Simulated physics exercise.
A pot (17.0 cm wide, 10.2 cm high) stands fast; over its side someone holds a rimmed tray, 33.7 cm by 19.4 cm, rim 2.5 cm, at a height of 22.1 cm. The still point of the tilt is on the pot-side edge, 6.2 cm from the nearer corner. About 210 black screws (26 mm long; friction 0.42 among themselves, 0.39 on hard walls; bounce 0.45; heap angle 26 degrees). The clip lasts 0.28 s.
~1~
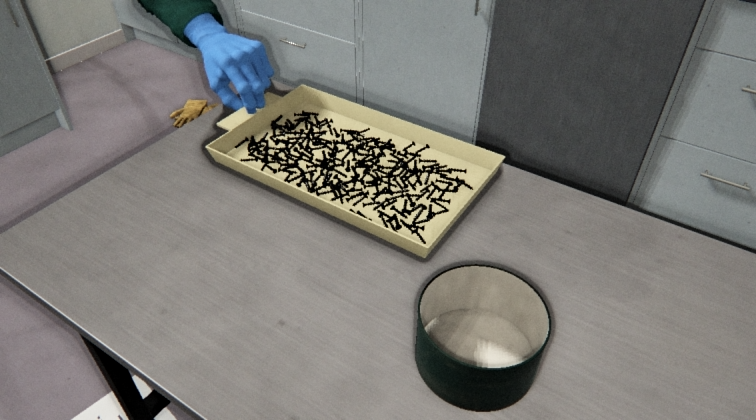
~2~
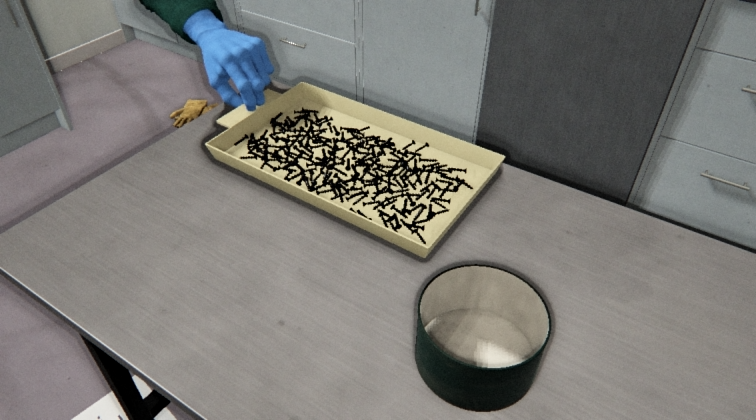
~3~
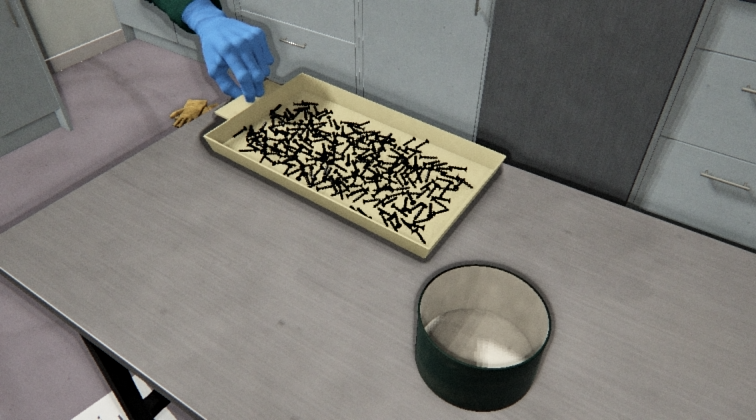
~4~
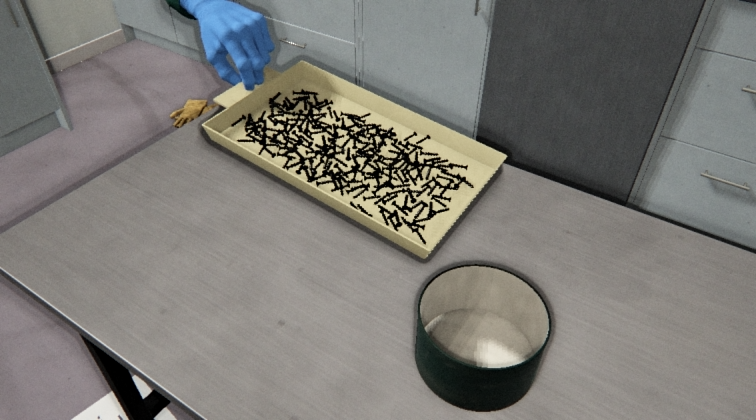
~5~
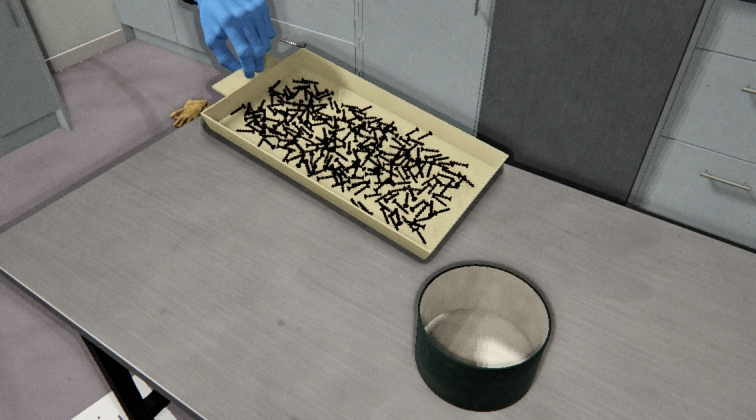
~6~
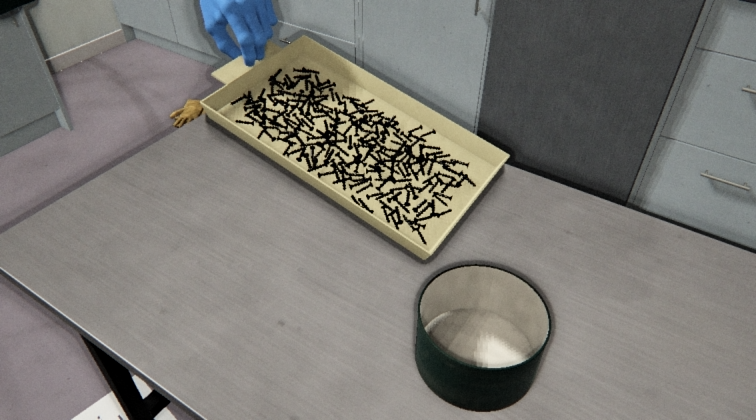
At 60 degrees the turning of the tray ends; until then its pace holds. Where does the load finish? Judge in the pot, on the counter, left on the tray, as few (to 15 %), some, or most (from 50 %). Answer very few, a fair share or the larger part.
In the pot: A fair share; on the counter: Very few; left on the tray: The larger part.
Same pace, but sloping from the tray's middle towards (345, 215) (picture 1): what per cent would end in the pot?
Some 0 per cent.
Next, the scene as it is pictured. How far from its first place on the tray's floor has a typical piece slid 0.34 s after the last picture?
About 4 cm.
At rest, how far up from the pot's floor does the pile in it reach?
About 1.5 cm.
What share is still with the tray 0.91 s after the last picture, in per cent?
About 80 per cent.
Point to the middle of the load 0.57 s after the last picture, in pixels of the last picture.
At about (443, 201).
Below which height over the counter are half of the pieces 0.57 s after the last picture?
About 26 cm.
Then, 0.34 s after the last picture, tilt 36 degrees; the tray holds 100 %, the pot 0 %.
Then, 0.57 s after the last picture, tilt 51 degrees; the tray holds 100 %, the pot 0 %.
Then, 0.91 s after the last picture, tilt 60 degrees; the tray holds 80 %, the pot 15 %.
In the end, pot 25 %, counter 0 %, tray 75 %.
